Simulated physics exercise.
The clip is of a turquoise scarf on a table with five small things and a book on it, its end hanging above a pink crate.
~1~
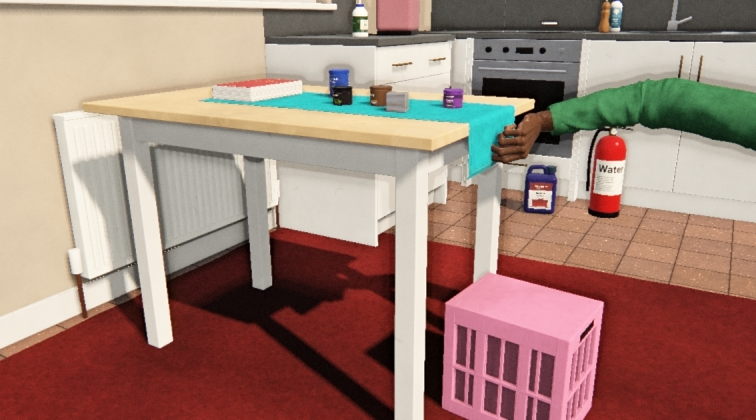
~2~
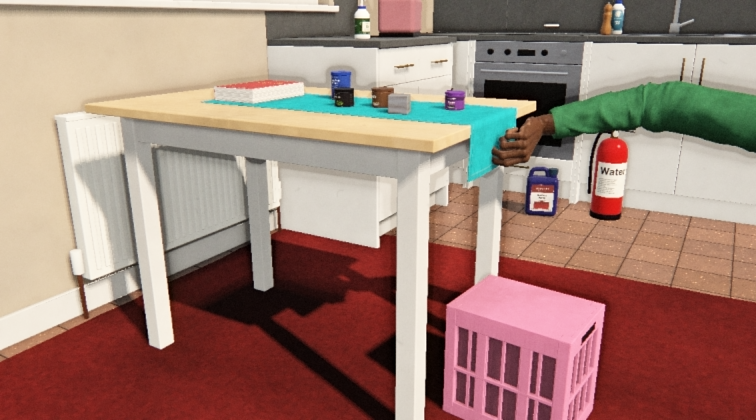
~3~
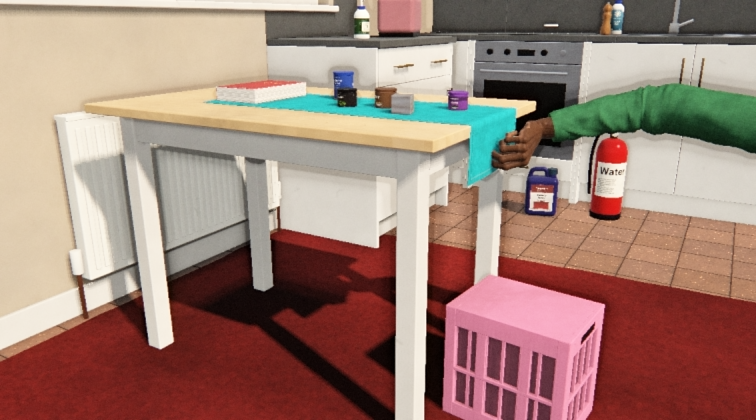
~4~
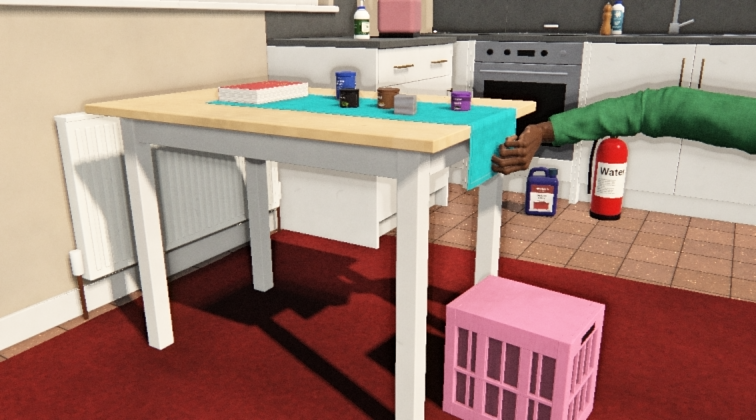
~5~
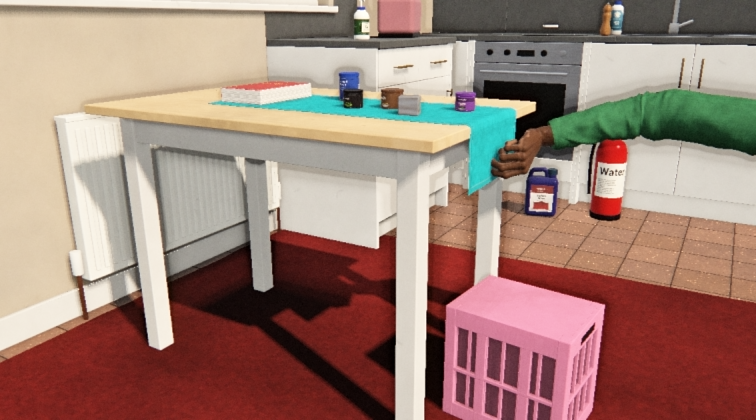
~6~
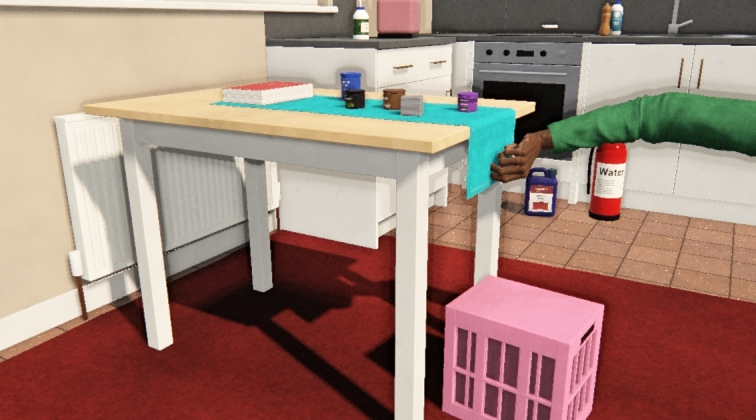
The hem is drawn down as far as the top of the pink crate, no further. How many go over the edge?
The answer is three.
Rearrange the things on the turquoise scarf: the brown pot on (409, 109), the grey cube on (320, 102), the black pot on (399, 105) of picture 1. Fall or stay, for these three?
The brown pot comes down; the grey cube remains up; the black pot drops off.
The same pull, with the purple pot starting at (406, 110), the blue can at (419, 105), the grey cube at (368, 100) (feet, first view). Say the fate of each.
The purple pot is carried off; the blue can goes over; the grey cube survives.
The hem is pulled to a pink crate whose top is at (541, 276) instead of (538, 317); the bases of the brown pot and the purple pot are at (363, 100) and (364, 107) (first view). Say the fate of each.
The brown pot remains up; the purple pot stays on.
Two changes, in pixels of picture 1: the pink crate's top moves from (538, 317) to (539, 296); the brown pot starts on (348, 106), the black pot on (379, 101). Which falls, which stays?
The brown pot survives, the black pot remains up.
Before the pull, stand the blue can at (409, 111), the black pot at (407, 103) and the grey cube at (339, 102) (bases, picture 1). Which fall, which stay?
The blue can tumbles off, the black pot goes over, the grey cube holds on.
Soon after, hem near (491, 233); purple pot gone.
After that, hem near (490, 267); purple pot and grey cube gone.
And then, hem on the crate; purple pot, grey cube and brown pot gone.
In the end, hem on the crate; purple pot, grey cube and brown pot gone. Over the edge go three.
